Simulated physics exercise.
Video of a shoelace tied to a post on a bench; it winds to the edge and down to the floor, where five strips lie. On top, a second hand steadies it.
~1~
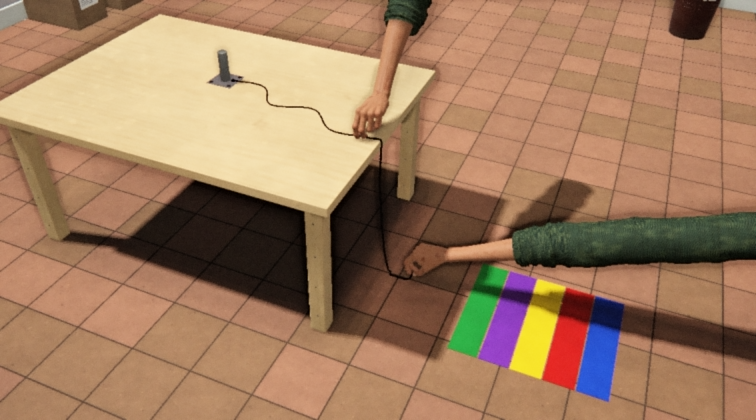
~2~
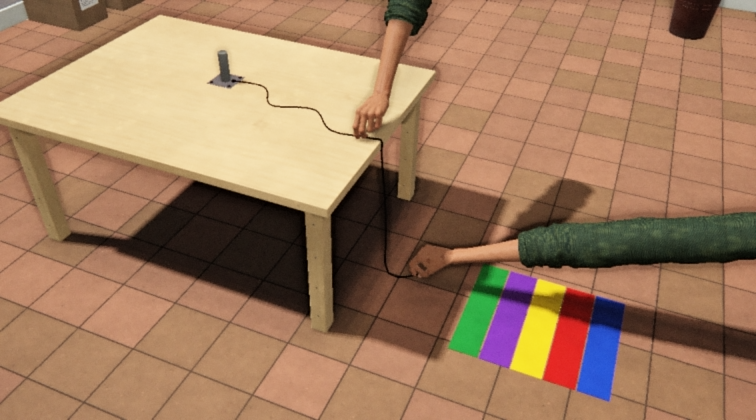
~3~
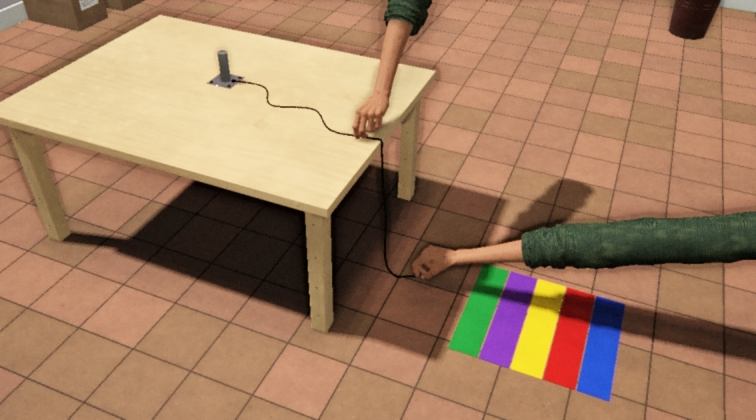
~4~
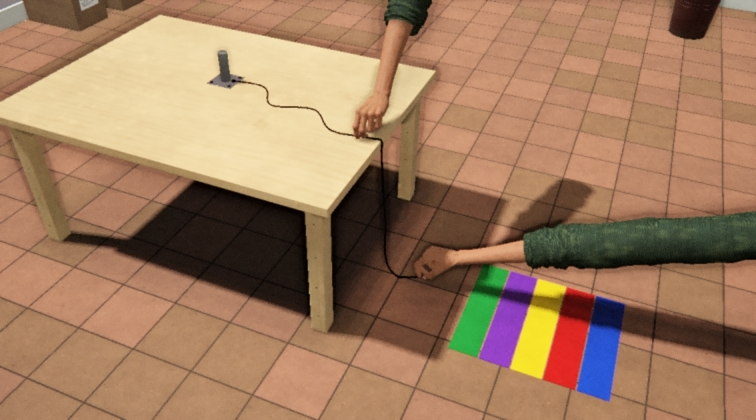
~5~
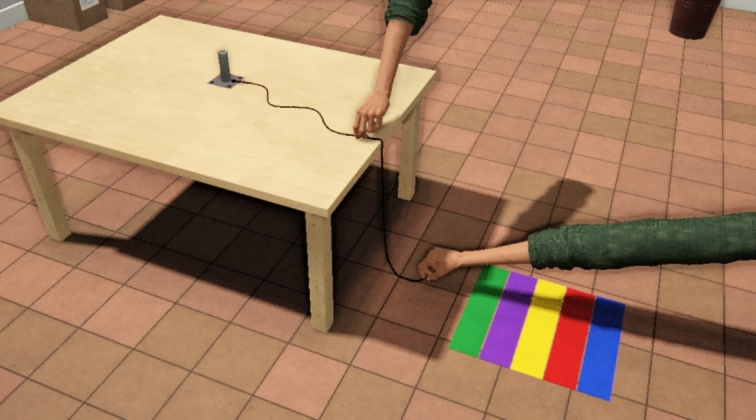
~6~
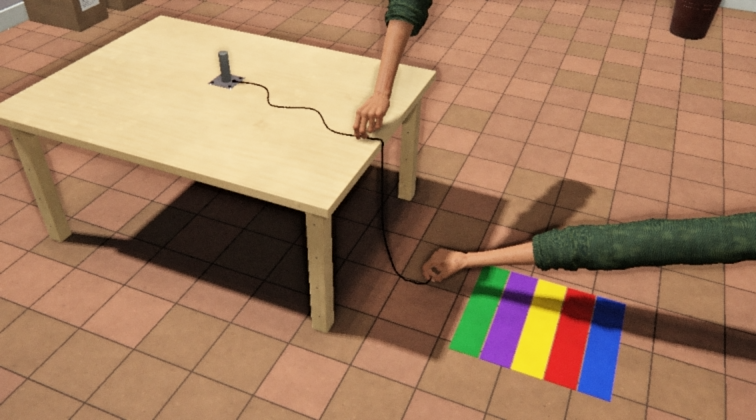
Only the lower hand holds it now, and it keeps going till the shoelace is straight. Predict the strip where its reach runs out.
Its reach runs out at the yellow strip.
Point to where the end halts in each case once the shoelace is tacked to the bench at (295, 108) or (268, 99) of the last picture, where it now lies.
Per try (px): (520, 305), (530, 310).
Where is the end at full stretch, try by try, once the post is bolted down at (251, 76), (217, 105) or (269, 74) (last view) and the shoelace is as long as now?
First (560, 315), then (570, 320), and last (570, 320).
Soon after, end near (482, 294); over green.
Then, end near (519, 305); over purple.
At full stretch, end near (541, 312); over yellow. It gets as far as the yellow strip.
